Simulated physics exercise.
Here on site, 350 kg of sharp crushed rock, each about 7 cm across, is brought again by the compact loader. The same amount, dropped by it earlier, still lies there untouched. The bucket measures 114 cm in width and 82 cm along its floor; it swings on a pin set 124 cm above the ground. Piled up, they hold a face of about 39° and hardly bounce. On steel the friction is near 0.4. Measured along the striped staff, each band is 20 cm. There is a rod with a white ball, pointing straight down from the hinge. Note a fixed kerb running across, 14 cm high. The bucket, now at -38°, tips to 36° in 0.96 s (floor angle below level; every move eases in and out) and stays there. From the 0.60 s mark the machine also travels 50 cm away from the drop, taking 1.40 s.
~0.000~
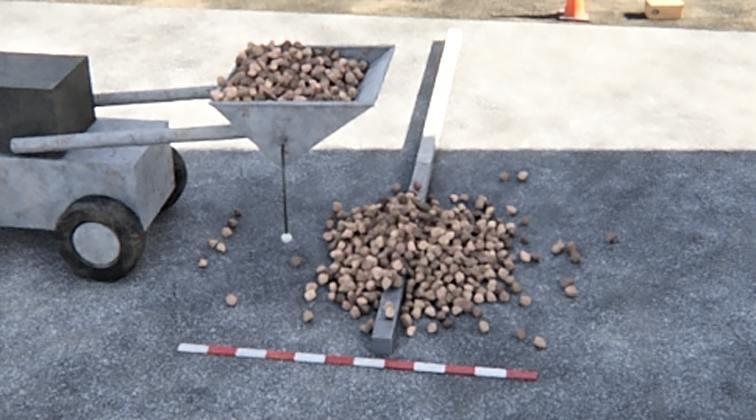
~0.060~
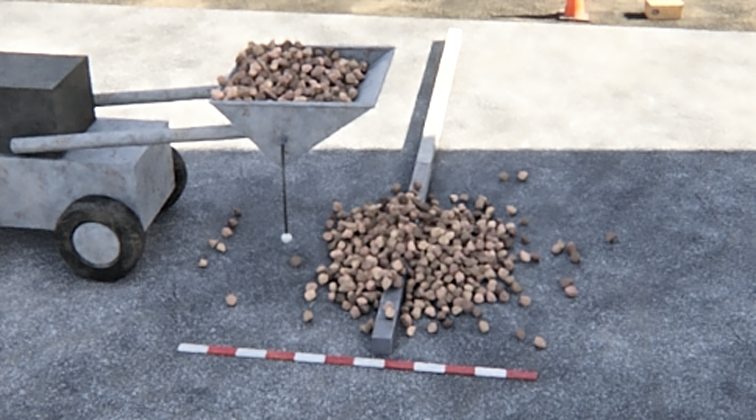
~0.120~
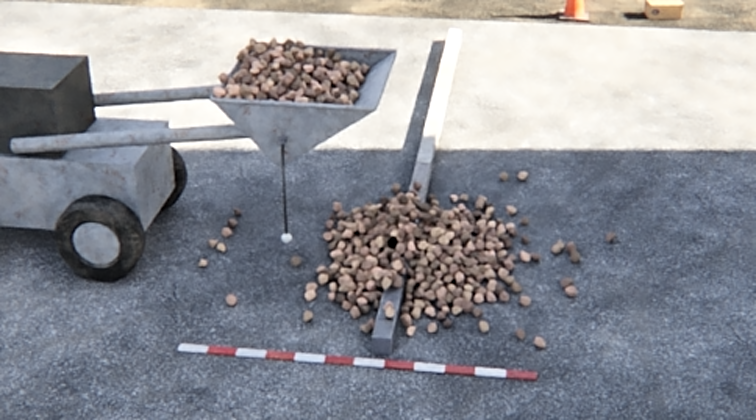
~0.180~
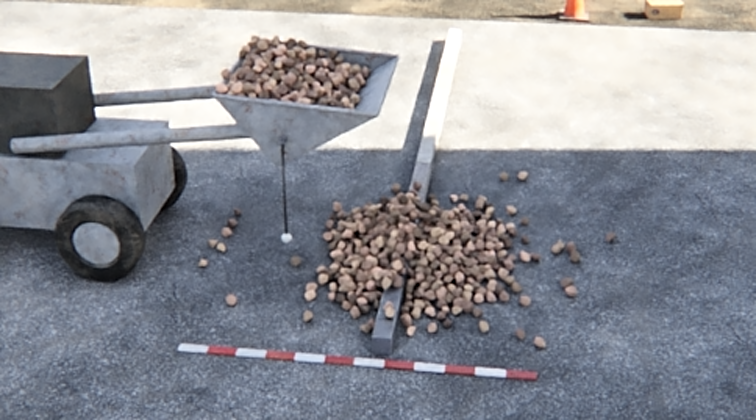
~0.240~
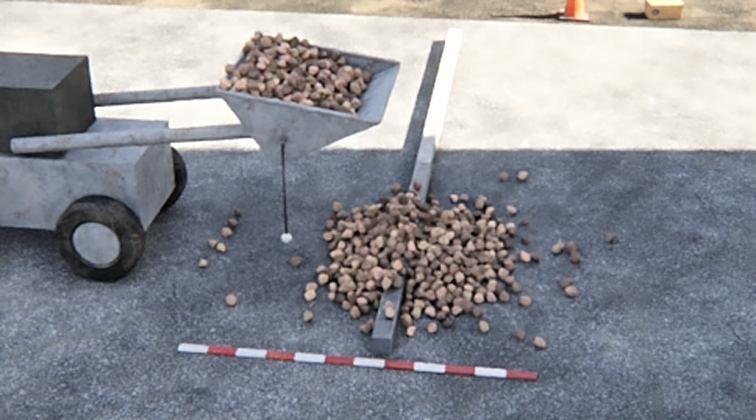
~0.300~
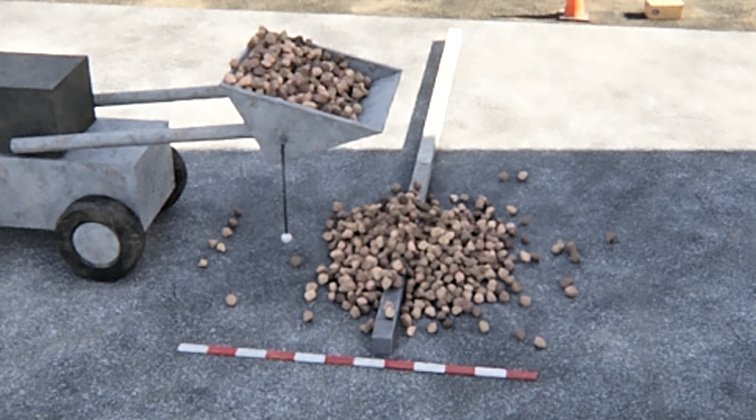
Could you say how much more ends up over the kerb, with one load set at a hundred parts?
I'd put it at 21 parts in every hundred.
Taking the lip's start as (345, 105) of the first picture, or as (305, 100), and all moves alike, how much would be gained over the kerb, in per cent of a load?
About 5 per cent for the first, 0 per cent for the second.
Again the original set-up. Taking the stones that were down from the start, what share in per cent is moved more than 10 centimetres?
Roughly 0 % of them.
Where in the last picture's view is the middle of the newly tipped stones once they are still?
Their centre ends up near (366, 238).
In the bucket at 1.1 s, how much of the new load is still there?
Held: Around 70 % of the load.
After 0.7 s the floor is at 24°; in per cent of one load, 100 in the bucket, 48 on this side of the kerb, 53 over the kerb; the foremost stones are at (570, 268).
After 1.1 s the floor is at 36°; in per cent of one load, 68 in the bucket, 80 on this side of the kerb, 53 over the kerb; the foremost stones are at (570, 268).
After 2.5 s the floor is at 36°; in per cent of one load, 0 in the bucket, 127 on this side of the kerb, 73 over the kerb; the foremost stones are at (571, 261).
After 5.1 s the floor is at 36°; in per cent of one load, 0 in the bucket, 127 on this side of the kerb, 73 over the kerb; the foremost stones are at (571, 261). Net gain over the kerb, 21.
